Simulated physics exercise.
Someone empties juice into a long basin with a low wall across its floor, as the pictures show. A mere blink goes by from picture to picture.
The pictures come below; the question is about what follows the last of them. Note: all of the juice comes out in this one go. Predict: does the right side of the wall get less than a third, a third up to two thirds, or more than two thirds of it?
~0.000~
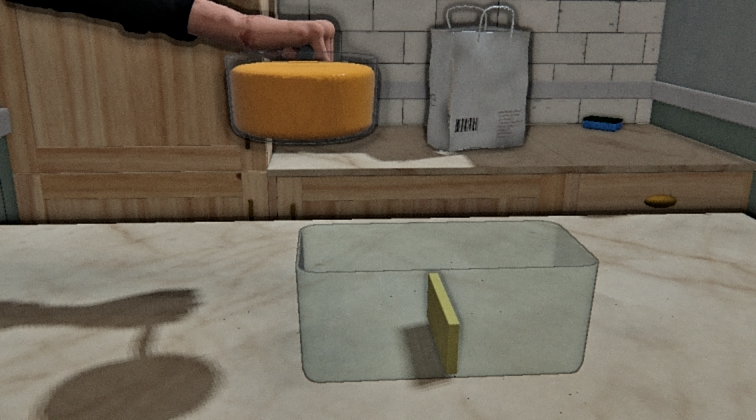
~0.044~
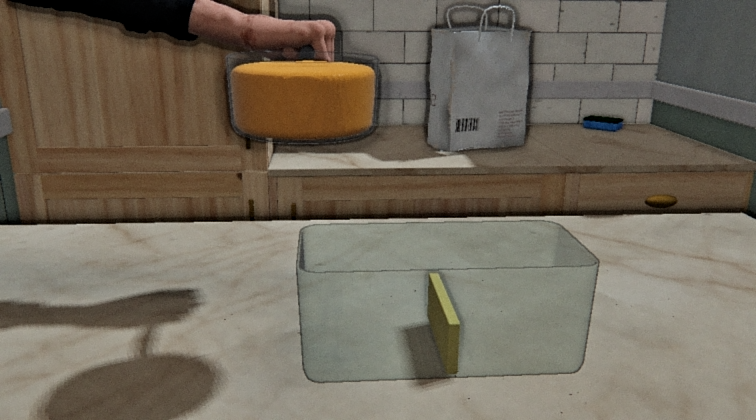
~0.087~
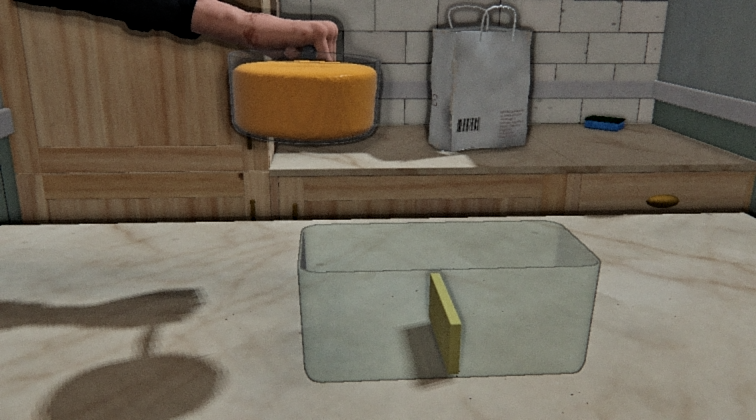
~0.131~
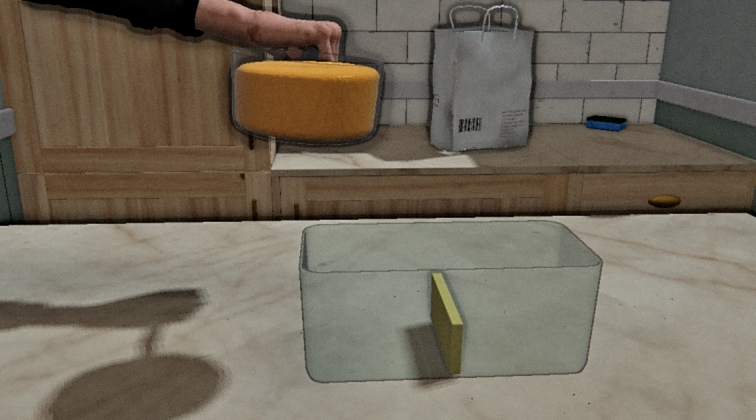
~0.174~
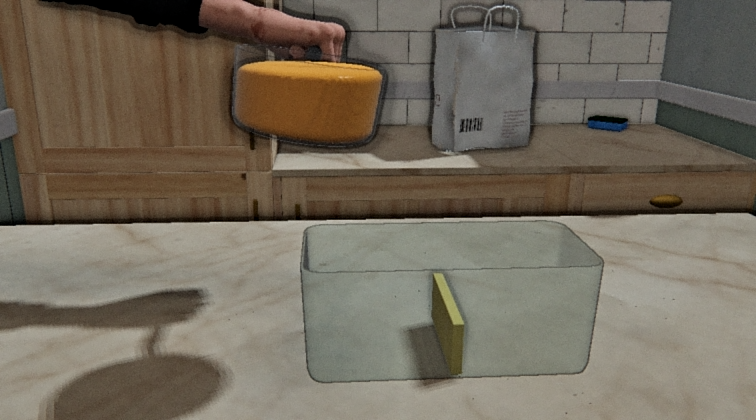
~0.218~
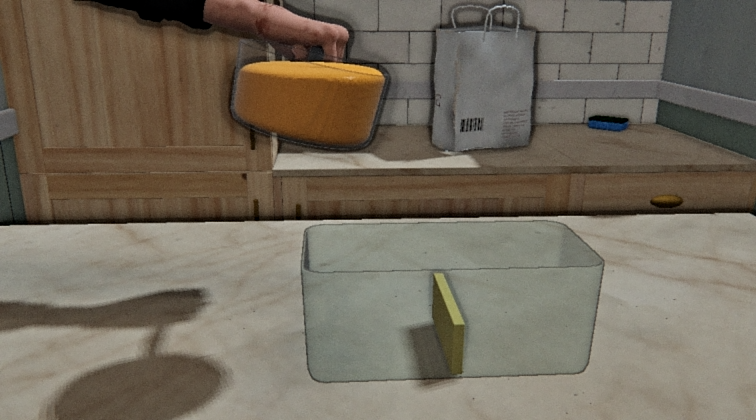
I expect the share right of the wall to be at least a third but at most two thirds.
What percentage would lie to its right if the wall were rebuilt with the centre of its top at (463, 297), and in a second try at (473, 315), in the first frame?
Note: Roughly 15 % in case one, 15 % in case two.
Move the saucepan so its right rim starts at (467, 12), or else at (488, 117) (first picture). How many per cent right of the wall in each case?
In order: Close to 90 and 90 percent.
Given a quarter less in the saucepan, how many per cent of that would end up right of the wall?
Near 25 parts in a hundred.
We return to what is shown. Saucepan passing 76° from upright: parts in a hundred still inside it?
Looks like roughly 45 percent is still held.
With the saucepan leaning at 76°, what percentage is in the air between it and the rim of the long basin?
It comes to around 40 per cent.
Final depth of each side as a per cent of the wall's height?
Left part: 40 per cent, right part: 40 per cent.
A moment on, the saucepan is tipped on its side and 44 per cent is still to pour, 6 is left of the wall and 10 right of it.
Next, the saucepan is tipped right over and 5 per cent is still to pour, 43 is left of the wall and 44 right of it.
Then the saucepan is tipped right over and 0 per cent is still to pour, 54 is left of the wall and 45 right of it.
Later the saucepan is tipped right over and 0 per cent is still to pour, 54 is left of the wall and 45 right of it.
In the end 54 per cent lies left of the wall, 45 right of it and 1 outside.
